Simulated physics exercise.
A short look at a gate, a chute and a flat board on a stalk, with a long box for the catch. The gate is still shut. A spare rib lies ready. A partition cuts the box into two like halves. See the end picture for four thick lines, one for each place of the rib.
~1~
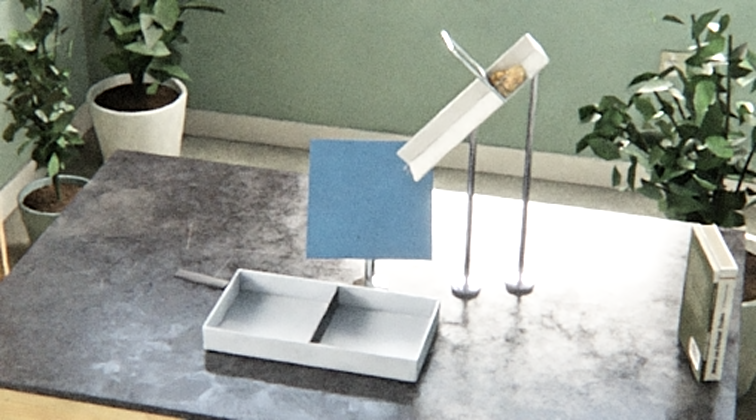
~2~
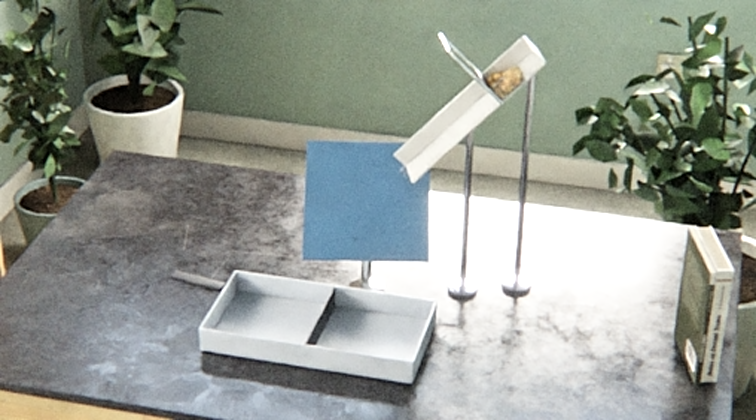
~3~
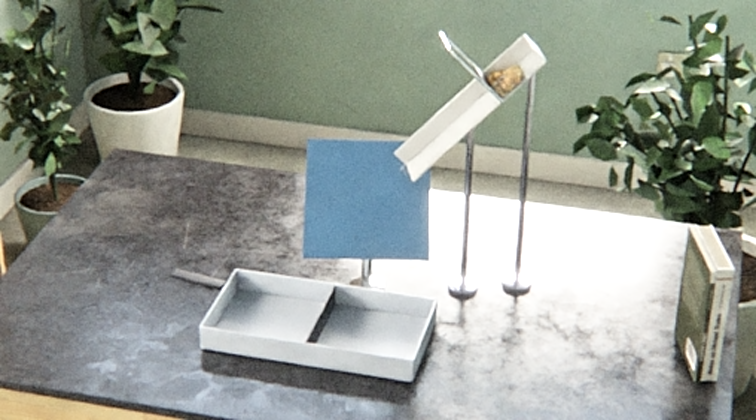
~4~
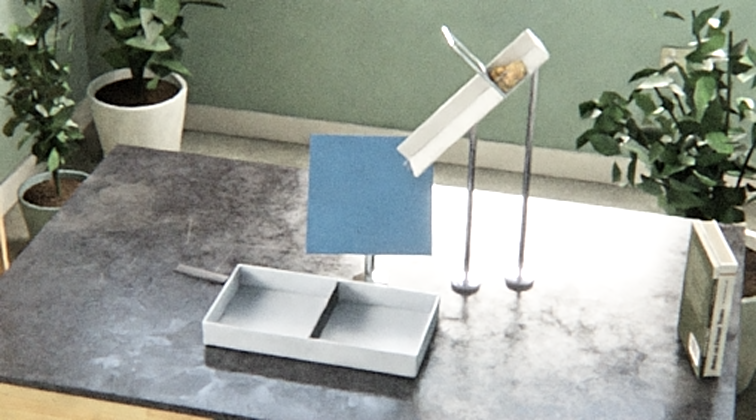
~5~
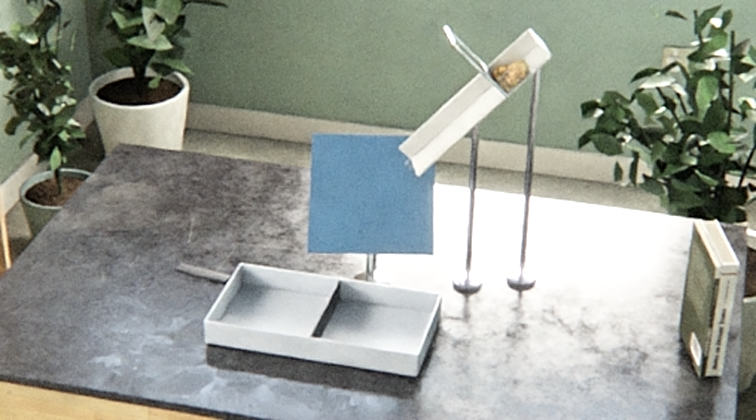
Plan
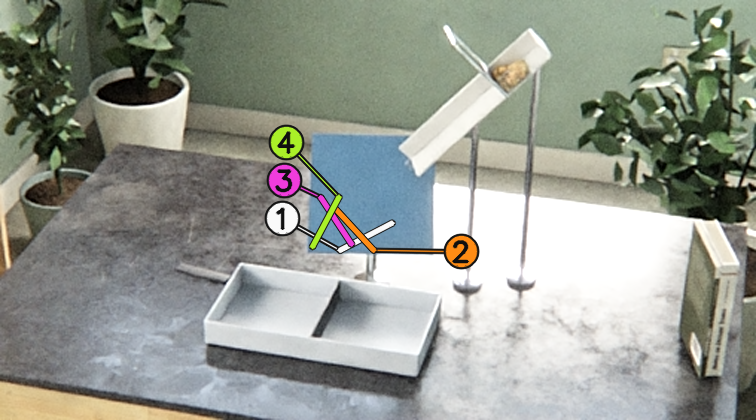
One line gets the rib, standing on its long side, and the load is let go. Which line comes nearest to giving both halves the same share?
Line 4 does it best.
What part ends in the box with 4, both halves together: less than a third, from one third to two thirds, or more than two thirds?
Line 4 gives more than two thirds.
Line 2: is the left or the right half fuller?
The right half.
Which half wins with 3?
More lands on the right.
On the marked copy, line 1 from (392, 223) to (340, 250); line 2 from (335, 208) to (373, 250); line 3 from (320, 197) to (351, 244); line 4 from (338, 197) to (312, 246).
With 1, of what is caught, almost all in the left half, just a few in the right.
With 2, of what is caught, just a few in the left half, almost all in the right.
With 3, of what is caught, not one piece in the left half, every piece in the right.
With 4, of what is caught, roughly half in the left half, roughly half in the right.
